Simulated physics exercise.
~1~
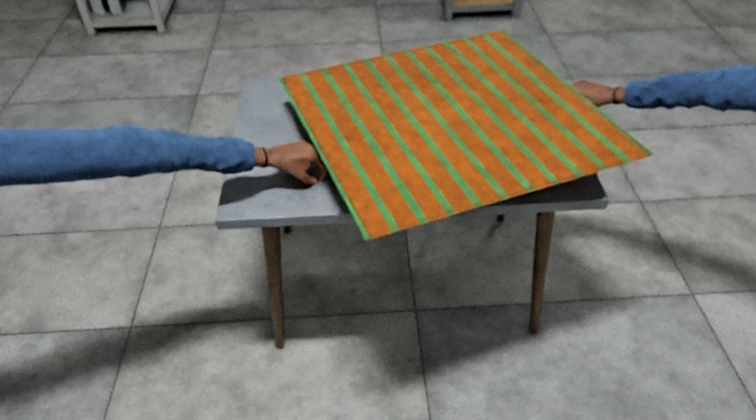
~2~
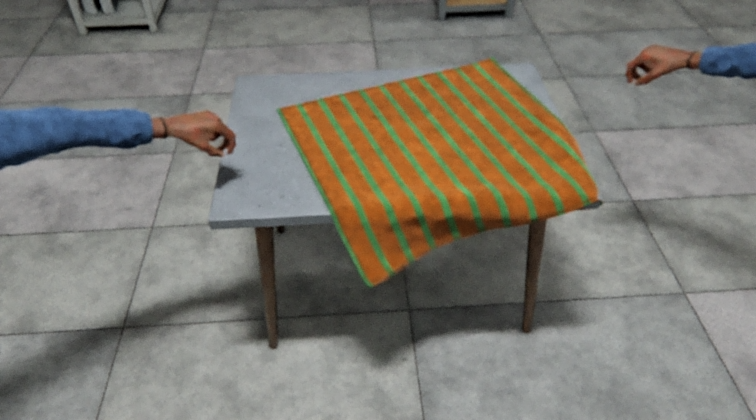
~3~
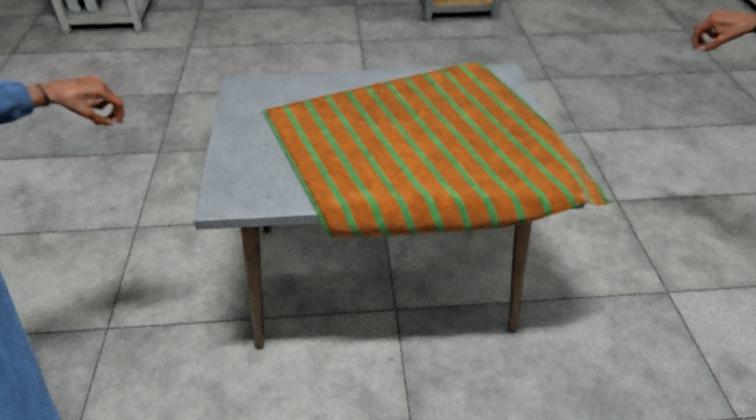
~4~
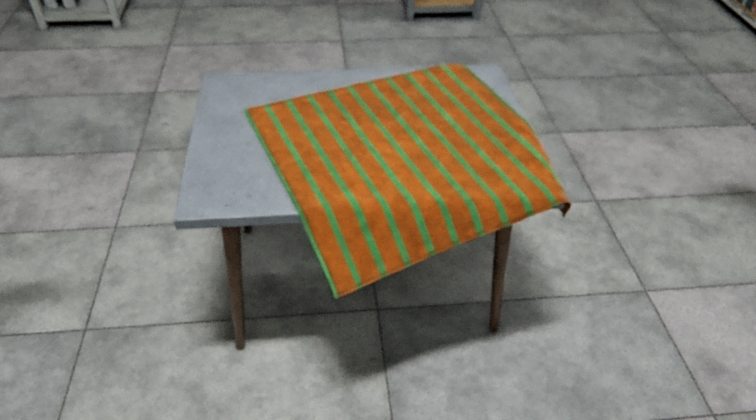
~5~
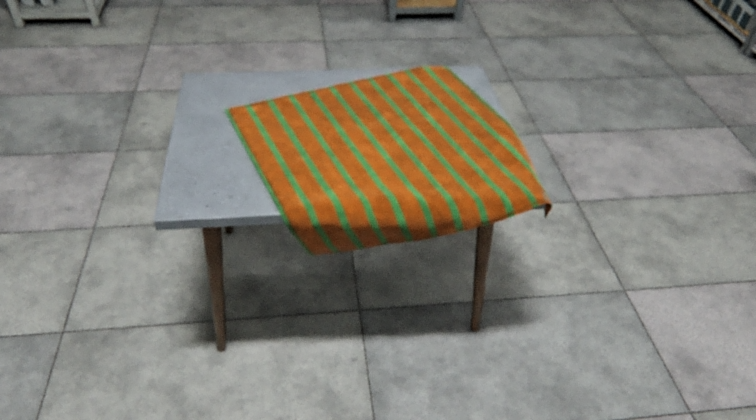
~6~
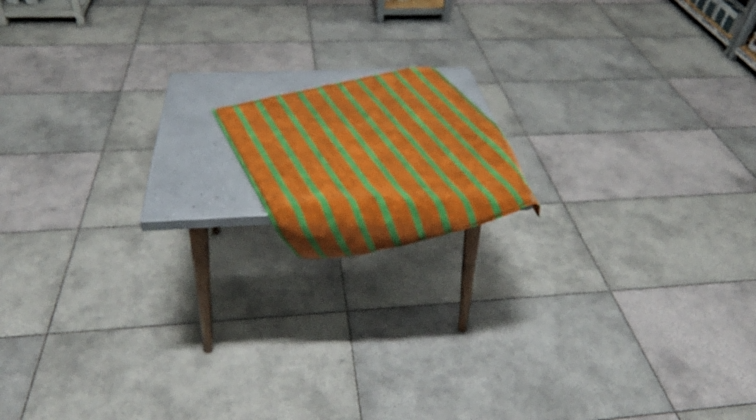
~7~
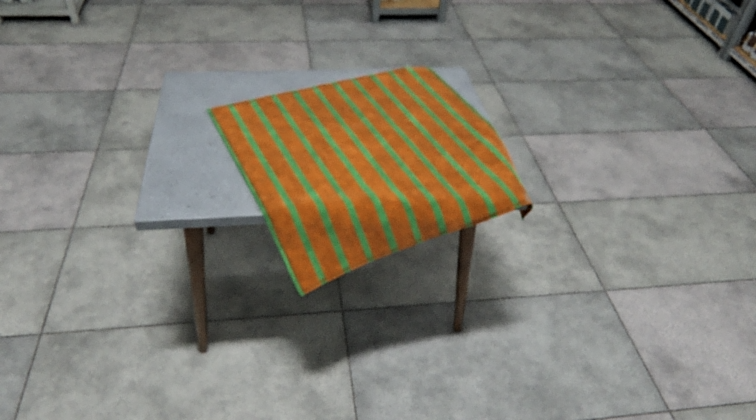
Two hands releasing an orange and green striped cloth onto a grey table, its overhanging near edge swaying as it stays on top.
